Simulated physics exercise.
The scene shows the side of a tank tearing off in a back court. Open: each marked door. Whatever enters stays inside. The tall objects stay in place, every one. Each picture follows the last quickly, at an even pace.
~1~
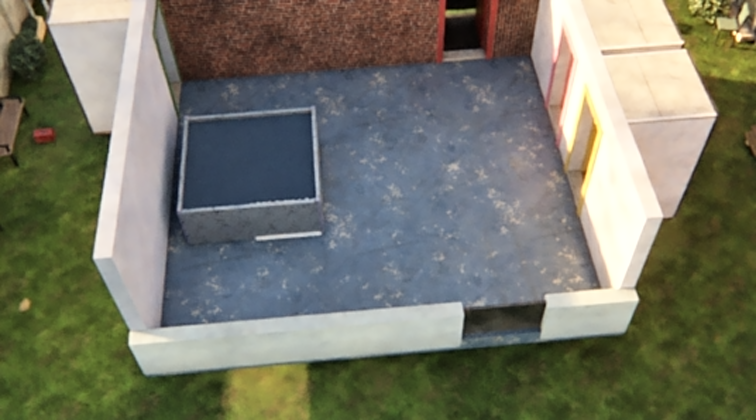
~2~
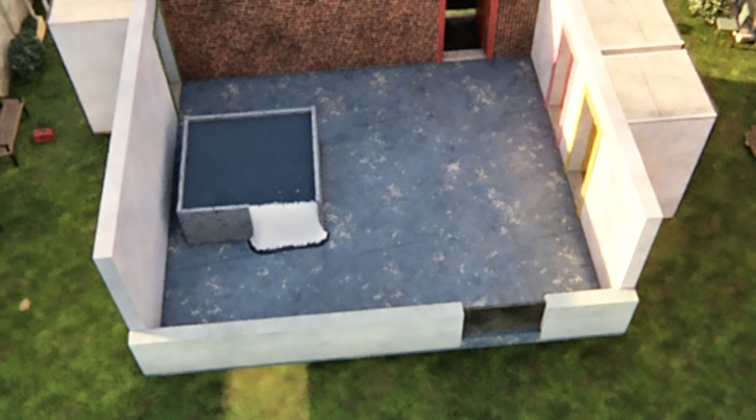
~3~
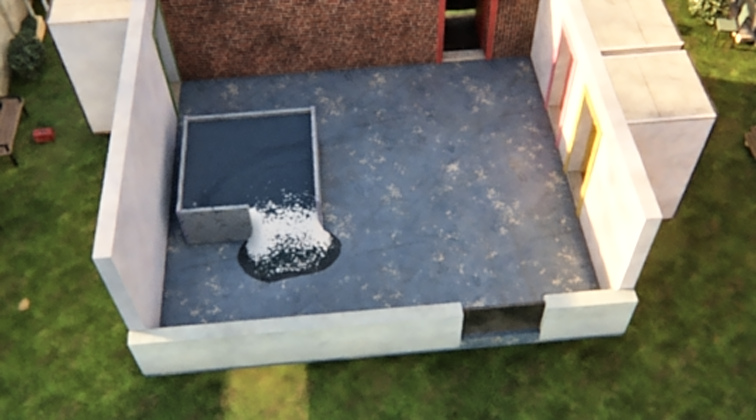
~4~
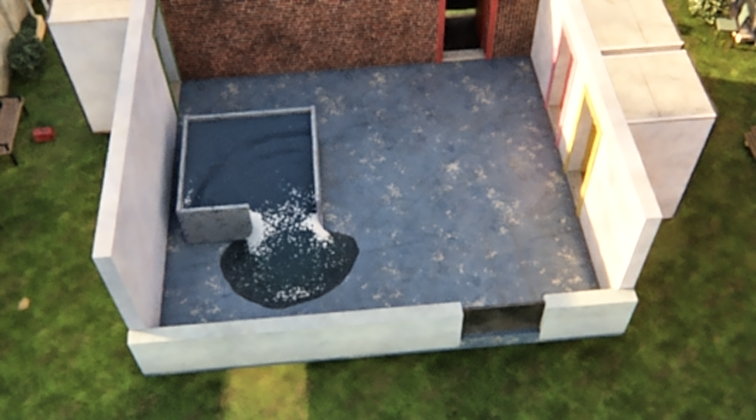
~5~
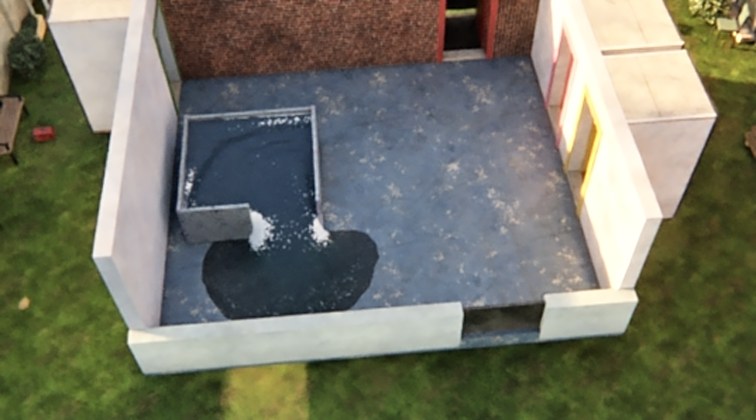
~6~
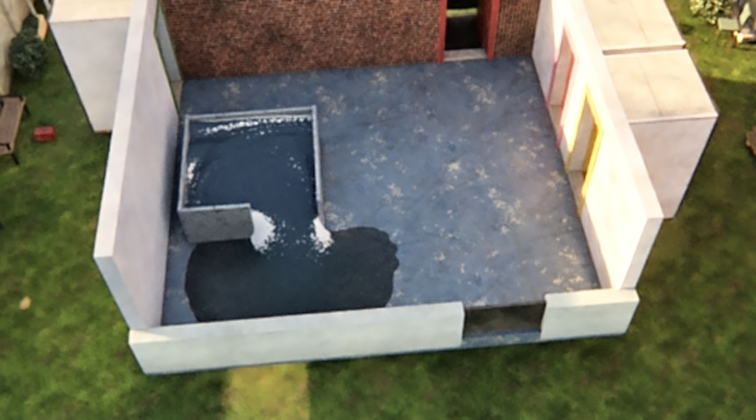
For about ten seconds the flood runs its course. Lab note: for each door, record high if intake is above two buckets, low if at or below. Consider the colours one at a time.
Green door: High; red door: High; pink door: Low; yellow door: High.
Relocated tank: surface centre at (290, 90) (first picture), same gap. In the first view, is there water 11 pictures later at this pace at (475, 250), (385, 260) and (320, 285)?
Soaked, soaked, soaked.
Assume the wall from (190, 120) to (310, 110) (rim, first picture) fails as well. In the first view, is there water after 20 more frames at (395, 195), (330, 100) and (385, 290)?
Taken in turn they're unwetted, swamped and unwetted.
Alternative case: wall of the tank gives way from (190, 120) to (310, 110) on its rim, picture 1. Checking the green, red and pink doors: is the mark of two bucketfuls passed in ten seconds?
Going through them, the green one clears the cutoff, the red one clears the cutoff, the pink one clears the cutoff.
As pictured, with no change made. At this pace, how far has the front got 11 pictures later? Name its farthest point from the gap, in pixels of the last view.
Estimated pixel: (607, 313).
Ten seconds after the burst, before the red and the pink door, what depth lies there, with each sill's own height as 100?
Near 220 and 60 per cent, in that order.
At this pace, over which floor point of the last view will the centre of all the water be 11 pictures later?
Point: (288, 241).
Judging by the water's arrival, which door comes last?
That is the red one.
A moment on, water covers 20 % of the floor; the green door not reached, the red door not reached, the pink door not reached, the yellow door not reached.
Next, water covers 30 % of the floor; the green door not reached, the red door not reached, the pink door not reached, the yellow door not reached.
Then, water covers 45 % of the floor; the green door wet at the sill, nothing in, the red door not reached, the pink door not reached, the yellow door under two buckets in.
Later, water covers 75 % of the floor; the green door under two buckets in, the red door under two buckets in, the pink door wet at the sill, nothing in, the yellow door over two buckets in.
In the end, water covers 95 % of the floor; the green door over two buckets in, the red door far over two buckets in, the pink door wet at the sill, nothing in, the yellow door over two buckets in.
